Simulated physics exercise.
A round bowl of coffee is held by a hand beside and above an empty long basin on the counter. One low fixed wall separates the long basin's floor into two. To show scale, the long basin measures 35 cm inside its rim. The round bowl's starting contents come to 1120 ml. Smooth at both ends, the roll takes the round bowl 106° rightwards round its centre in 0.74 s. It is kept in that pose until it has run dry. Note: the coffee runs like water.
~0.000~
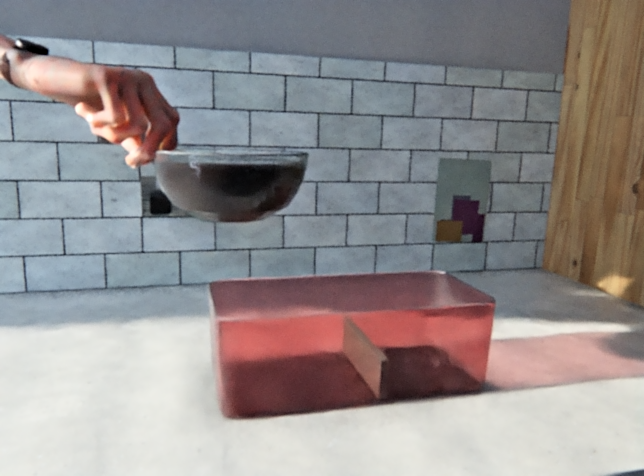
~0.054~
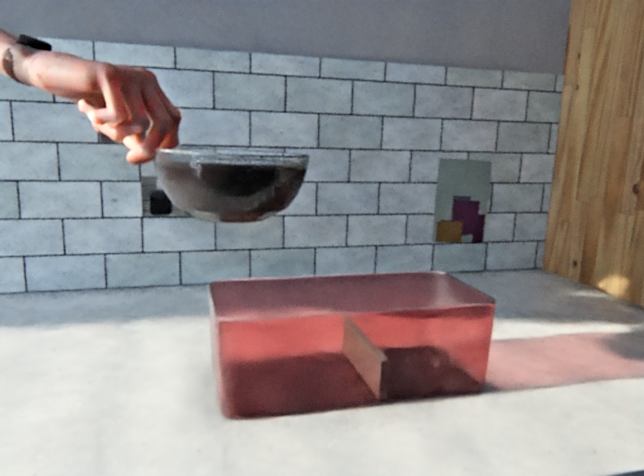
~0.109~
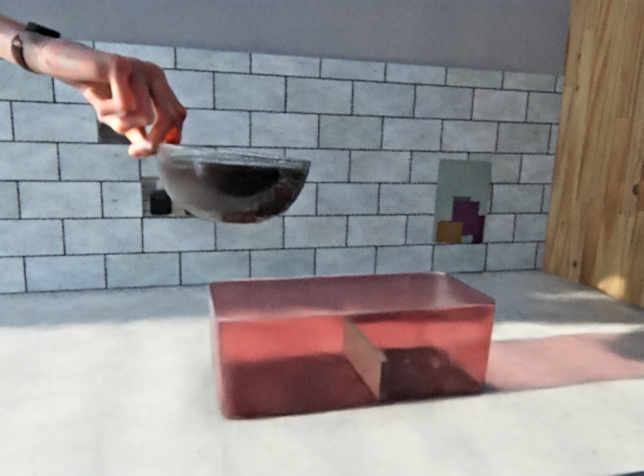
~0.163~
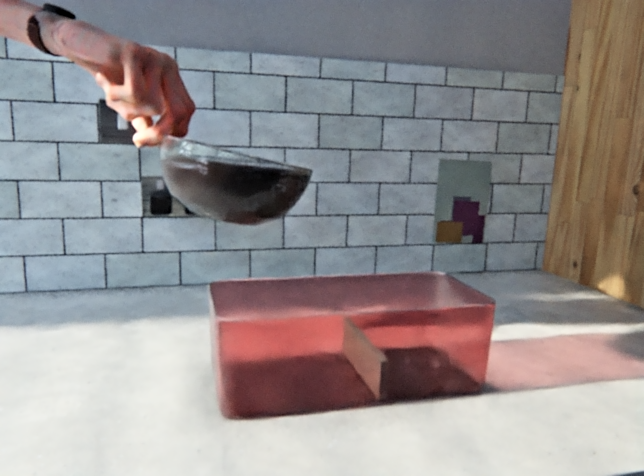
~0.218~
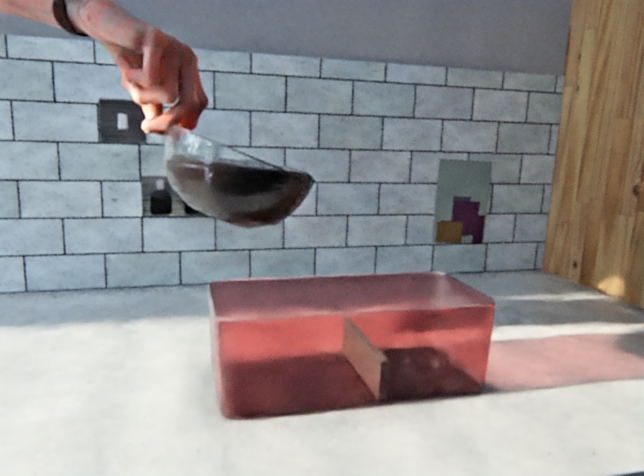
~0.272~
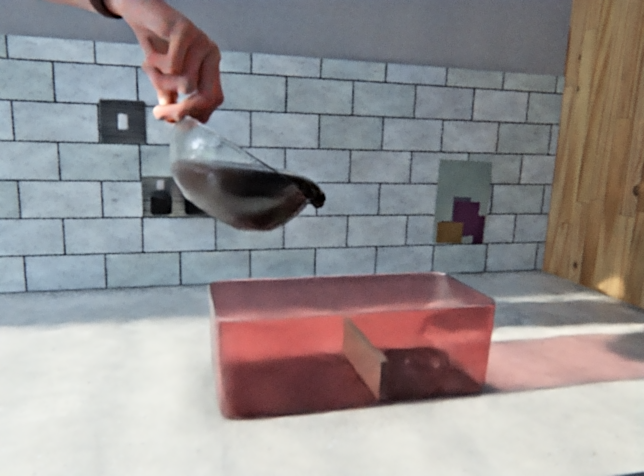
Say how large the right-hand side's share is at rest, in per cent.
Its share is roughly 21 per cent.
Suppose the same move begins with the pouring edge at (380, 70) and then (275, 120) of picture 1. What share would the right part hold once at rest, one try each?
70 in a hundred, followed by 10 in a hundred.
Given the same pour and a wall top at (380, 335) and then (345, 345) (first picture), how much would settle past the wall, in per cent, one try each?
10 % and 45 %.
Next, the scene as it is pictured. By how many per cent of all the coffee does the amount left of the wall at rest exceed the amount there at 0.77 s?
About 1 percent.
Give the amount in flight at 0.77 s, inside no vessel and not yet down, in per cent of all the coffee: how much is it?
Roughly 9 %.
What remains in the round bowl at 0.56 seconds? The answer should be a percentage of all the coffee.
Roughly 12 %.
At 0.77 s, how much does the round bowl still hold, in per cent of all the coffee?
Near 0 in a hundred.
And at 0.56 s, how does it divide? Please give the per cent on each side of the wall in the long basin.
Around 36 on the left side and 16 on the right side.
Then, 0.56 s in, the tilt is 92° and 13 per cent is still to pour, 37 is left of the wall and 16 right of it.
Then, 0.77 s in, the tilt is 106° and 0 per cent is still to pour, 71 is left of the wall and 19 right of it.
Then, 1.00 s in, the tilt is 106° and 0 per cent is still to pour, 72 is left of the wall and 21 right of it.
Then, 1.24 s in, the tilt is 106° and 0 per cent is still to pour, 72 is left of the wall and 21 right of it.
Finally, 72 per cent lies left of the wall, 21 right of it and 7 outside.
